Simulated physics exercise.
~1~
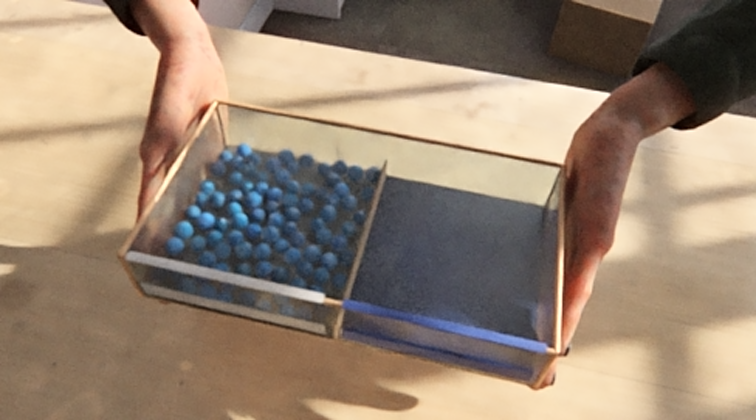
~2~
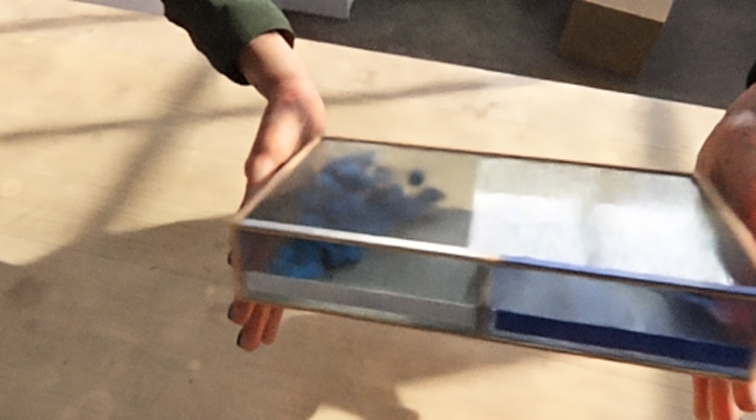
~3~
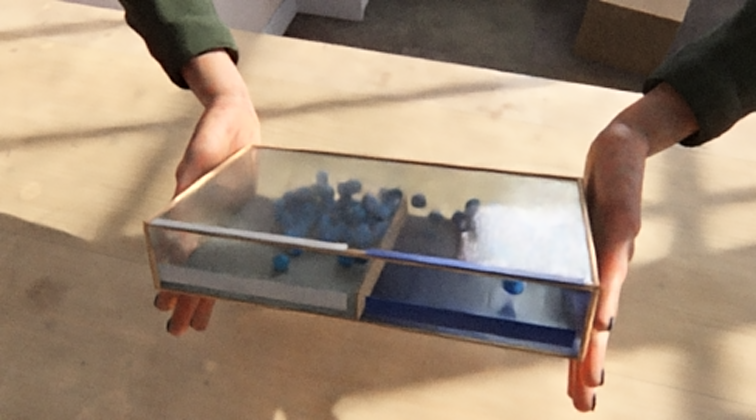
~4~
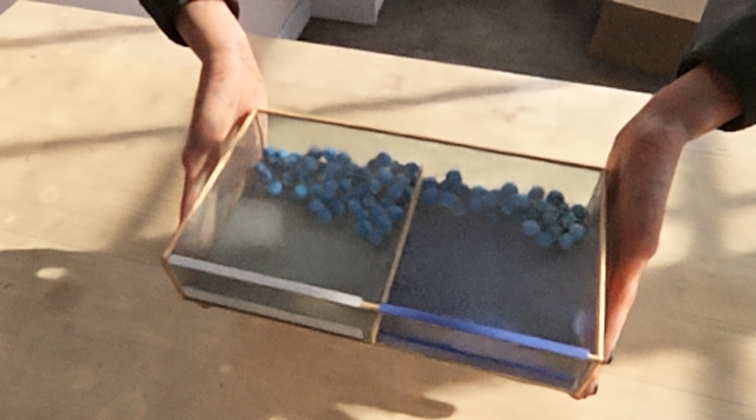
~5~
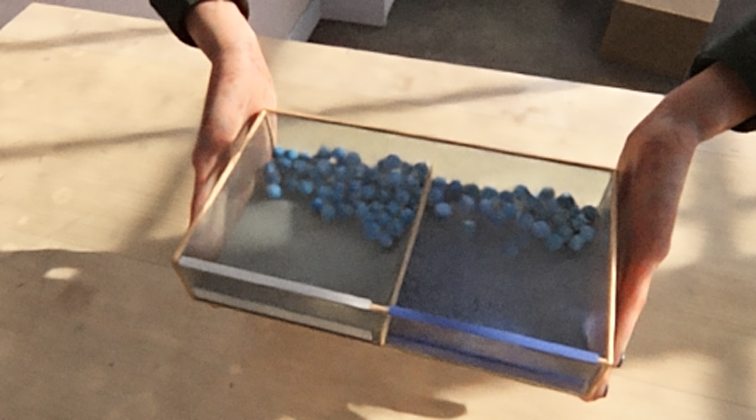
A shallow glass box with thin brass-coloured edges is held by two hands in dark green sleeves above a pale wooden table, seen from above and in front. A low partition divides it into a whitish left section, where all the small blue balls lie, and an empty dark blue right section. The hands move the box to the right and tilt it, and the balls blur together. It comes back left, still tilted, with some balls now on the blue side. The hands level it, and the balls rest along the far side of both sections, more of them on the left.
